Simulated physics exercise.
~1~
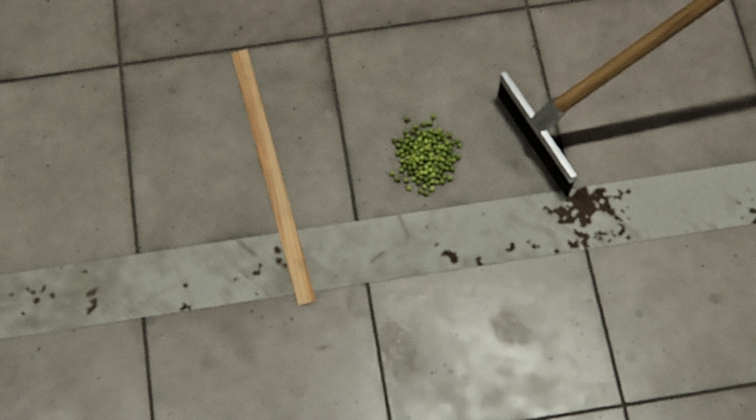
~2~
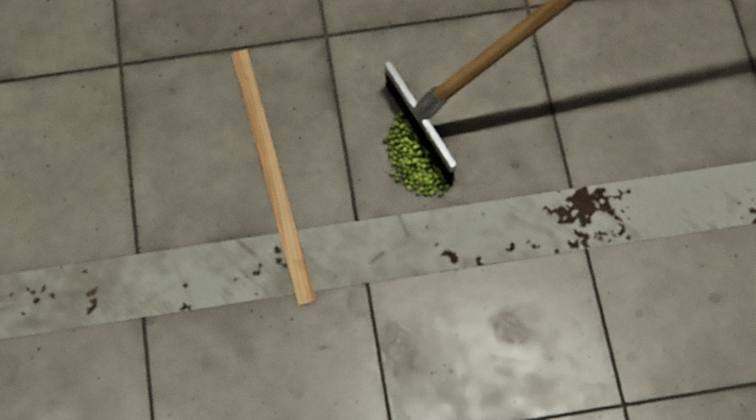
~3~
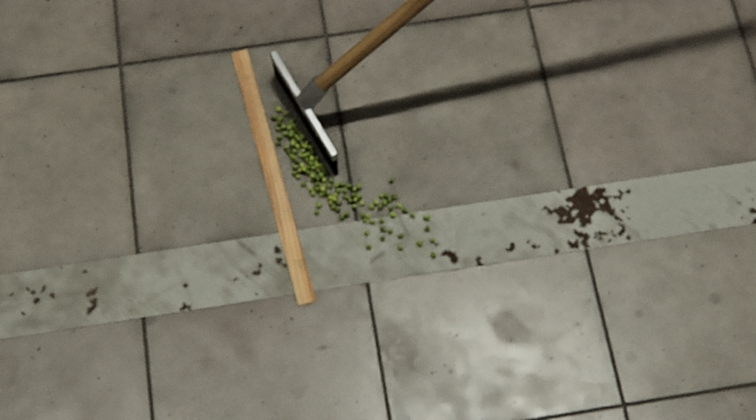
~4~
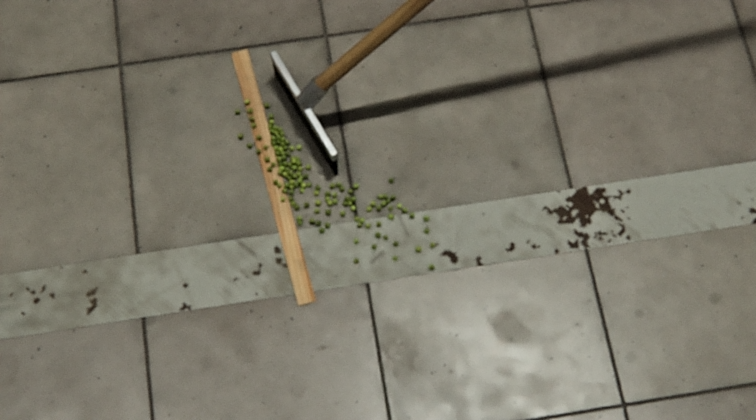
A squeegee with a wooden handle and a black and white blade stands at the right of a grey tiled floor, seen from above at an angle. A pile of small green peas lies left of it, and a pale wooden strip lies farther left, near brown stains on a lighter band. The squeegee slides left, meets the pile and pushes it along. The peas spread toward the strip, some trailing off below the blade. The squeegee stops short of the strip, and peas roll on against it. A few end on or just past it, while most remain on the near side.
